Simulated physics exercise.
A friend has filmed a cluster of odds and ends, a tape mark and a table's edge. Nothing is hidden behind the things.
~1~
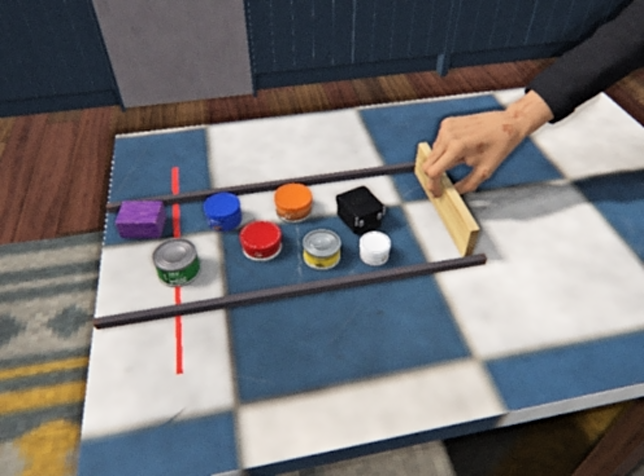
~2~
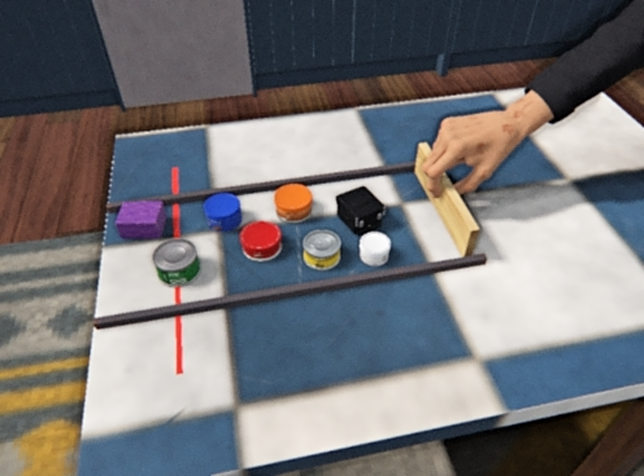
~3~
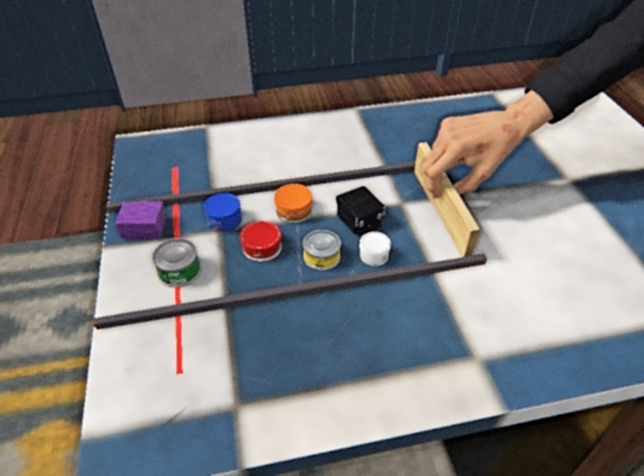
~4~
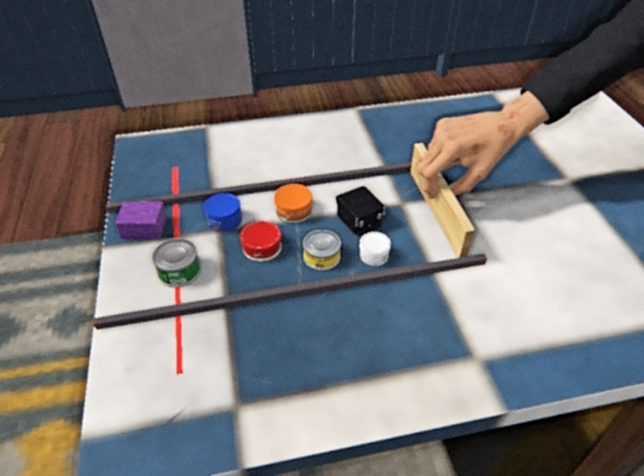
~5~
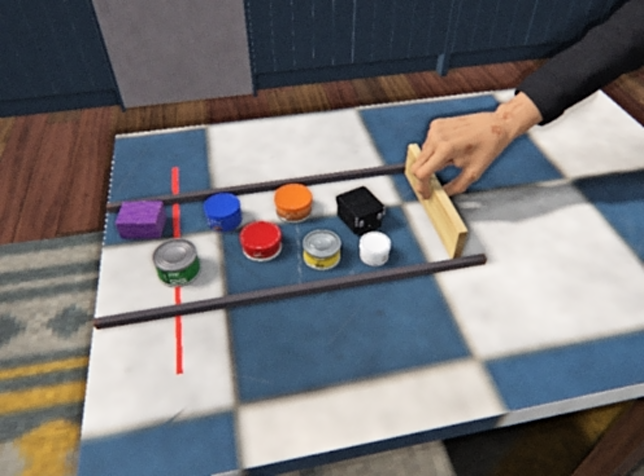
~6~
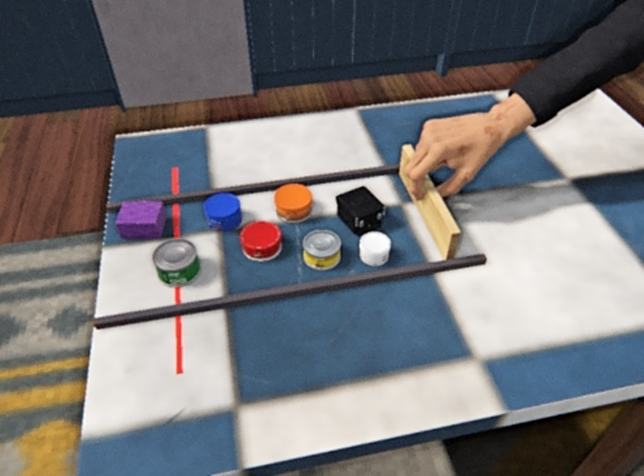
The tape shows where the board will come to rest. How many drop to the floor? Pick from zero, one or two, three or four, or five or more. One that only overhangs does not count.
The number that fall off is one or two.
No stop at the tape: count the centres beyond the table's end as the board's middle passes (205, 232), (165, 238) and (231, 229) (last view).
Past the end: 0, 1 and 0.
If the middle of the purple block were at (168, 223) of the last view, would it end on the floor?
Then it is lost.
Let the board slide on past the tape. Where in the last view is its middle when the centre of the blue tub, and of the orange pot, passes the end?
Its middle is around (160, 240) and around (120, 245).
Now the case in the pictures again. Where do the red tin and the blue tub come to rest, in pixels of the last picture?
The red tin at (117, 257), the blue tub at (120, 228).
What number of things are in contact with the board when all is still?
It touches 4.
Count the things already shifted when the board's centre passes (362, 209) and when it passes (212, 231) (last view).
At the one place 2, at the other 8.
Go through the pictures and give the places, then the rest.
Purple block (142, 220); green pot (177, 262); blue tub (224, 212); board (444, 197); tape (177, 252), in the first frame.
Green pot (177, 263); yellow tin (322, 250), in the second frame.
Blue tub (224, 212); red tin (261, 241), in the third frame.
Purple block (142, 220); white pot (375, 250), in the fourth frame.
Green pot (177, 263); board (433, 199), in the fifth frame.
Purple block (142, 220); green pot (177, 263); blue tub (224, 212); board (427, 200); tape (177, 252), in the sixth frame.
Early on, none off yet; purple block at rest near (142, 220); green pot at rest near (177, 263); blue tub at rest near (224, 212).
Finally, the number that fall off is one or two; lost, purple block.
